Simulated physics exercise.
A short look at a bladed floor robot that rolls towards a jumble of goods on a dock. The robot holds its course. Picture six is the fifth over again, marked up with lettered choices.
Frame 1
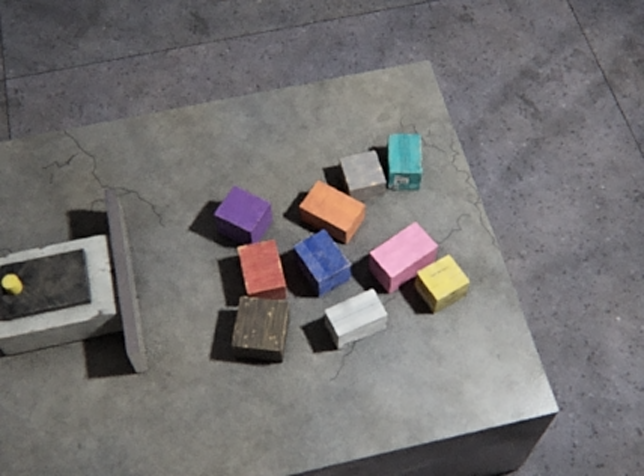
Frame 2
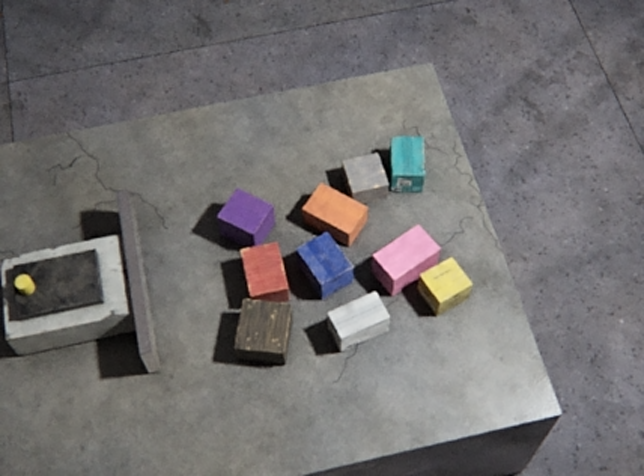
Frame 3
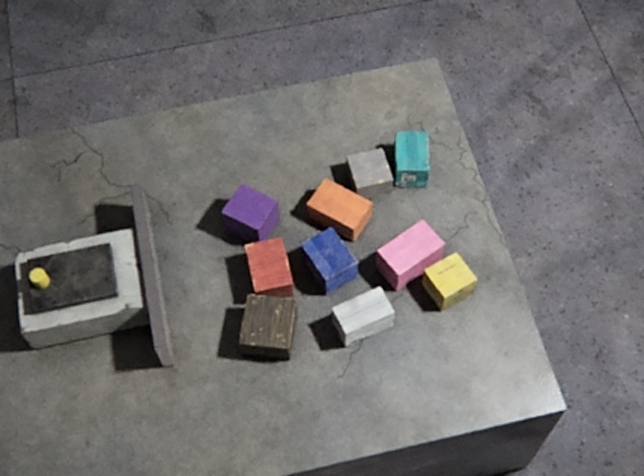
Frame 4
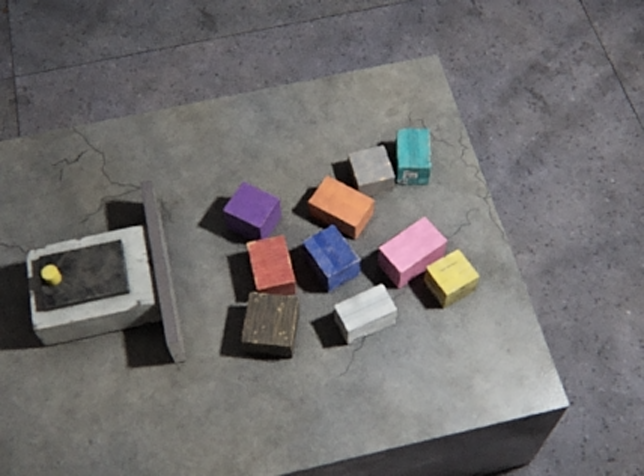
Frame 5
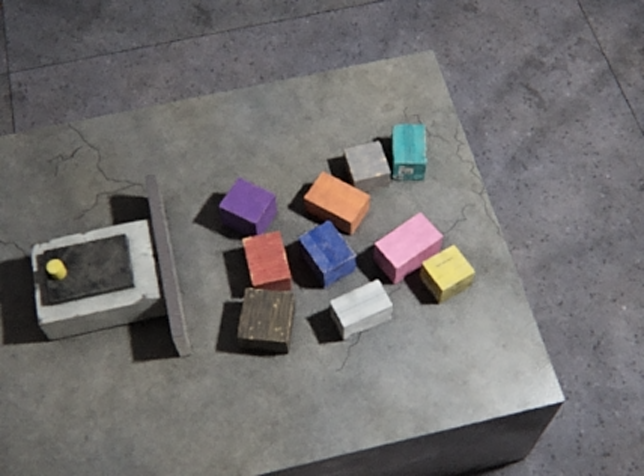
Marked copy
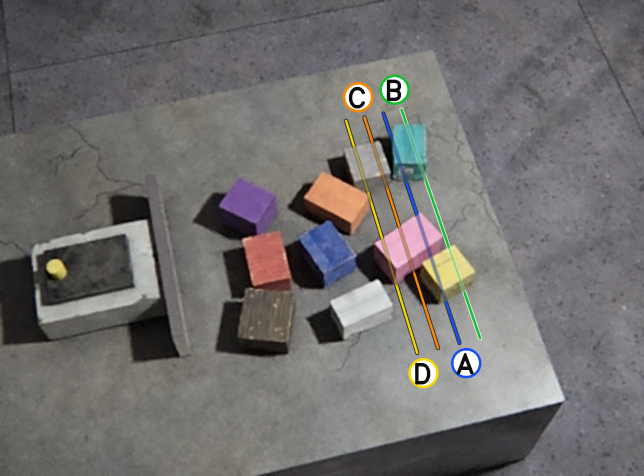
On a cracked concrete dock, a squat robot with a wide upright blade and a small yellow knob sits left of a scattered group of colourful boxes and crates. The robot rolls slowly rightward, blade first, narrowing the gap to the purple, red and black ones, while the goods stay where they lie, untouched.
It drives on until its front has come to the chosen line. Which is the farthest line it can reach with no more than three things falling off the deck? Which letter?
It should halt at A.
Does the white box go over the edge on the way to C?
No.
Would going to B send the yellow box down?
By then, yes.
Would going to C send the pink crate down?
By then, yes.
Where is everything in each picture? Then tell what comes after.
Robot (52, 282); red crate (262, 273); white box (356, 320), in the first frame.
Robot (64, 282); pink crate (405, 261), in the second frame.
Robot (79, 276); blue box (329, 261), in the third frame.
Robot (91, 273); turquoise parcel (413, 156), in the fourth frame.
Robot (95, 267); yellow box (447, 274); black crate (267, 321); red crate (268, 264), in the fifth frame.
On the marked copy, A at (419, 220); B at (438, 216); C at (399, 225); D at (379, 229).
Following A. Soon after the start, robot (190, 246); black crate (305, 312); purple crate (283, 202).
Later, robot (283, 226); yellow box (488, 266); pink crate (468, 238).
In the end, robot (353, 211); turquoise parcel over the edge; yellow box over the edge; three fallen.
As for the rest, B drops six; C is within the limit but short; D is within the limit but short.
